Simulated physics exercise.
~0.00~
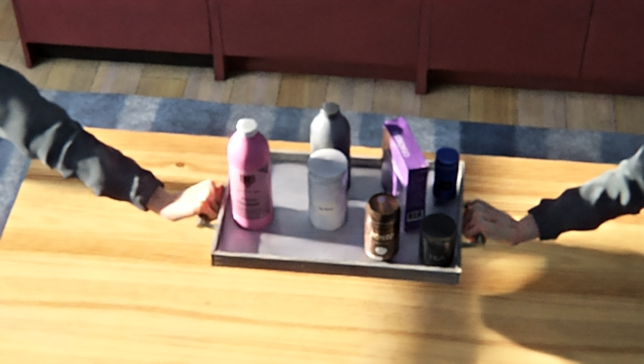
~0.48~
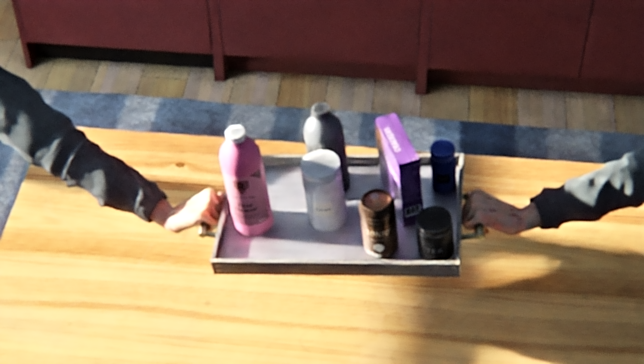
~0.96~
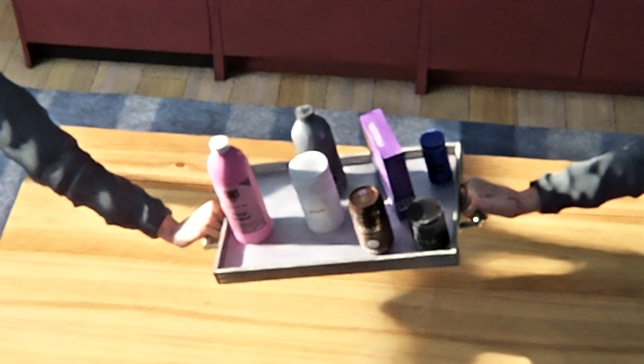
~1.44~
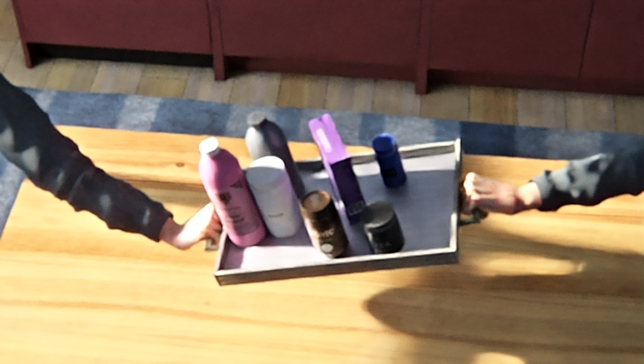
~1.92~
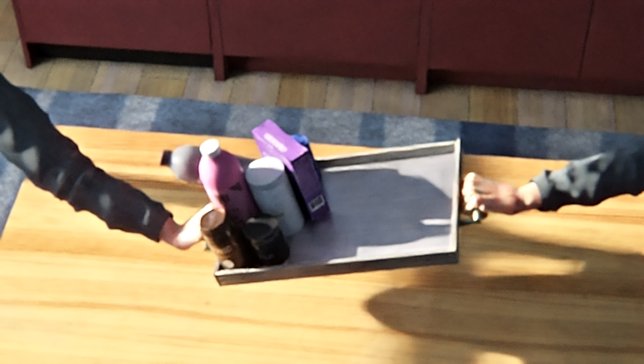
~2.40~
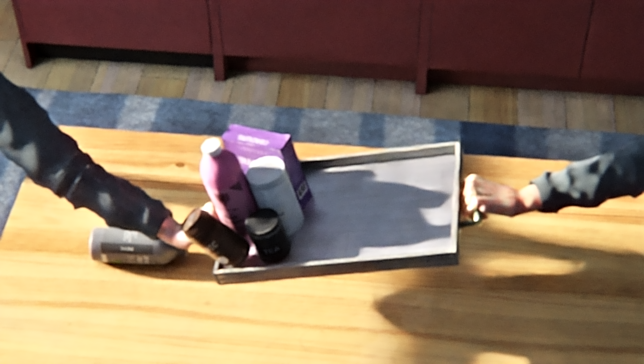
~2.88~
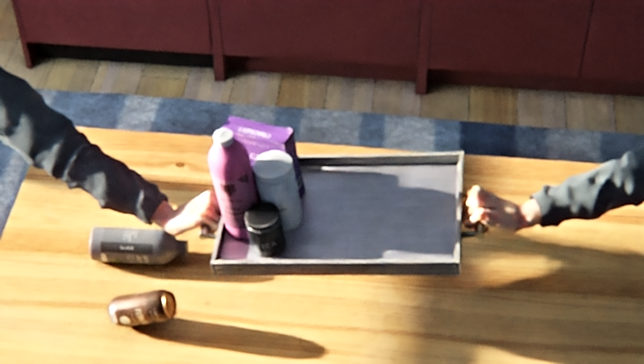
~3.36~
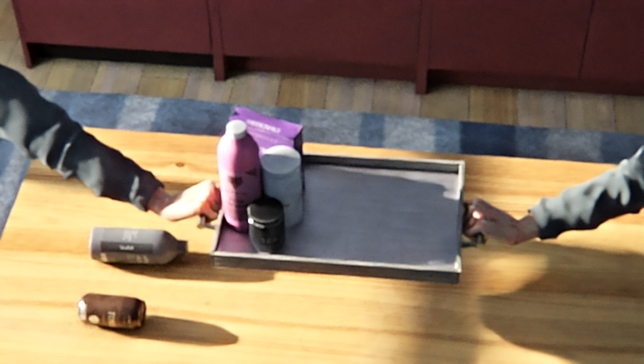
A tray of bottles, jars and a purple packet, held by two hands, tips left, and its contents slide to that side. A grey bottle and then a brown can fall onto the table before the tray levels, the rest staying bunched at its left end.
